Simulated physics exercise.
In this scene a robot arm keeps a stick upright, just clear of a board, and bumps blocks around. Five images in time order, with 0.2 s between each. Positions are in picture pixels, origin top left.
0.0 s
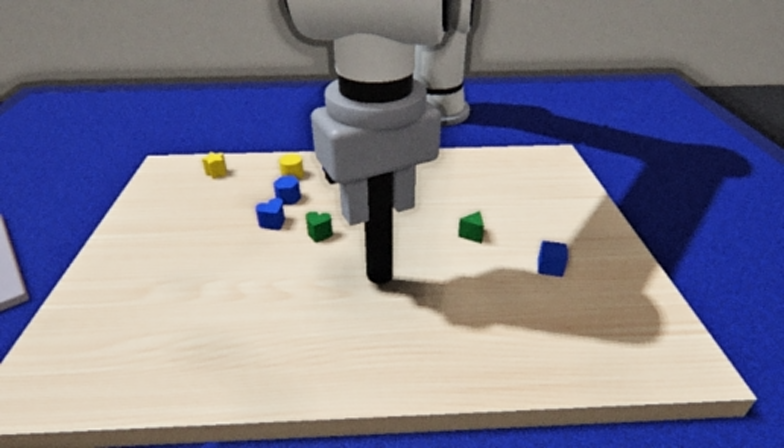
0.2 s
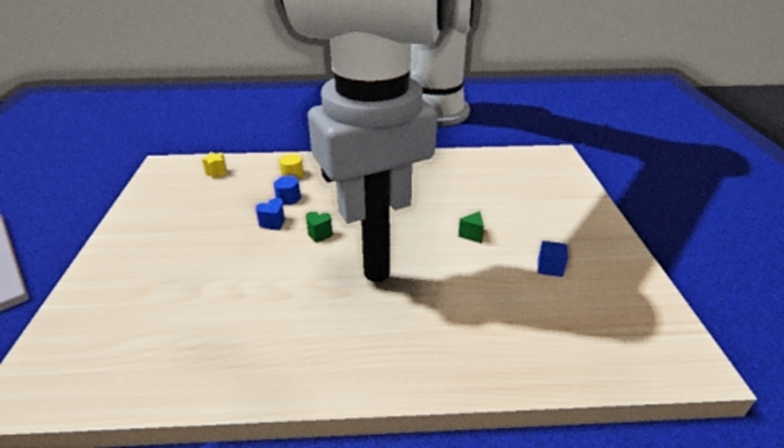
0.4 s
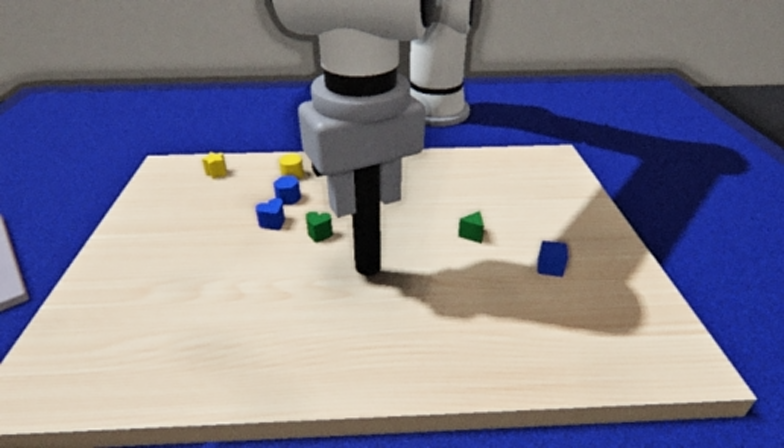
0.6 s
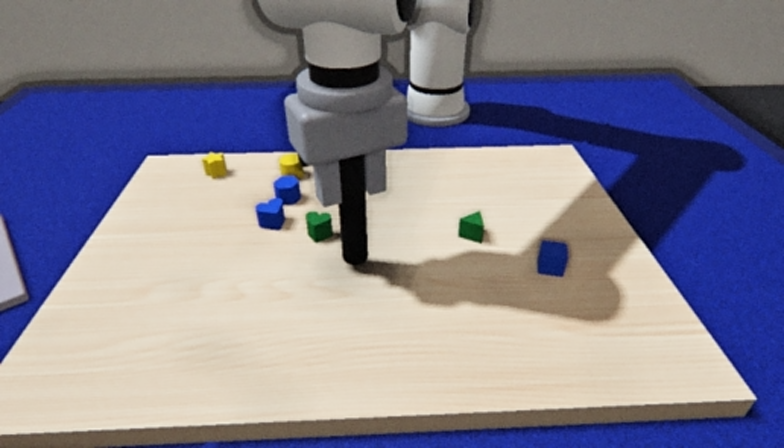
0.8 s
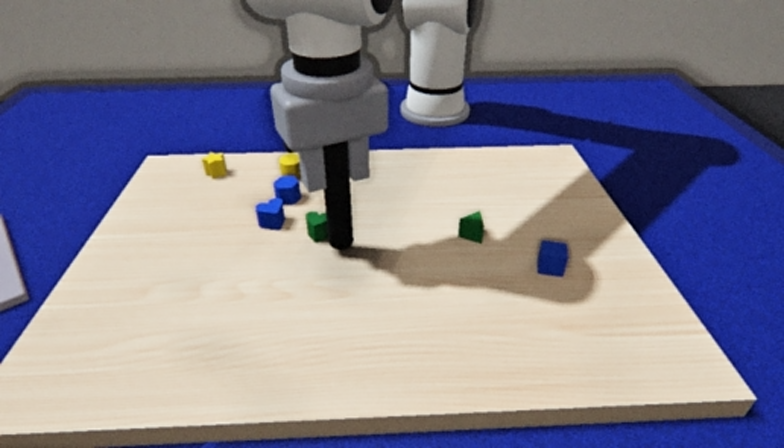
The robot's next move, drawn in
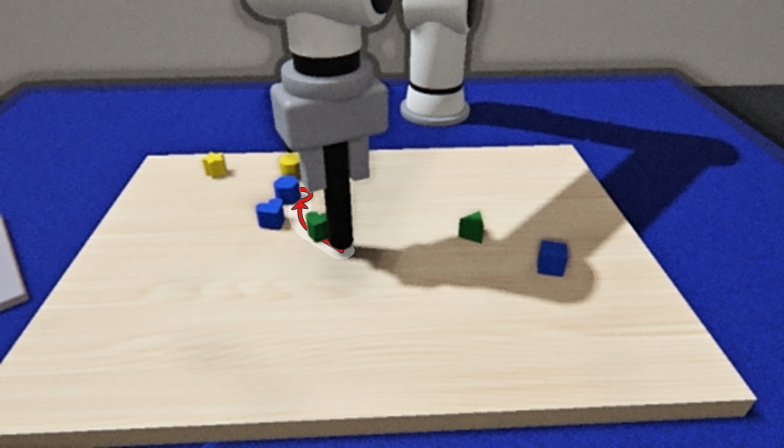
The video shows a robot arm holding a black stick just above a wooden board scattered with small yellow, blue and green blocks. The stick moves left and away from the viewer toward a green heart block, while the blocks stay still.
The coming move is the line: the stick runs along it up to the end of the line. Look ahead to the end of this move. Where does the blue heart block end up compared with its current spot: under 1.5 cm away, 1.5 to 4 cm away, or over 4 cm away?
It ends under 1.5 cm away.
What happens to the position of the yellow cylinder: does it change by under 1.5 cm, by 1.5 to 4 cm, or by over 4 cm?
Ends under 1.5 cm away.
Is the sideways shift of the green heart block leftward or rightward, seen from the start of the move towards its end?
Side: Left.
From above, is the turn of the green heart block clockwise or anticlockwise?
It spins against the clock.
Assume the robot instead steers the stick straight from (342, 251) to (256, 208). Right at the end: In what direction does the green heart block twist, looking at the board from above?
From above, the turn goes clockwise.
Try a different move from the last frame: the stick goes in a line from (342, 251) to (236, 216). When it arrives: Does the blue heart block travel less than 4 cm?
I believe not.
The line goes from (342, 251) by way of (315, 234) and (300, 215) to (300, 195).
What follows on the original path. One third of the way, stick at (314, 227); green heart block at (300, 207).
Two thirds of the way, stick at (299, 208); blue heart block at (267, 205), turned 25° anticlockwise; blue six-sided block at (285, 180); green heart block at (282, 191), turned 15° anticlockwise.
At the end, stick at (299, 188); blue heart block at (267, 205), turned 25° anticlockwise; blue six-sided block at (278, 173); yellow cylinder unmoved; green heart block at (276, 188), turned 50° anticlockwise.
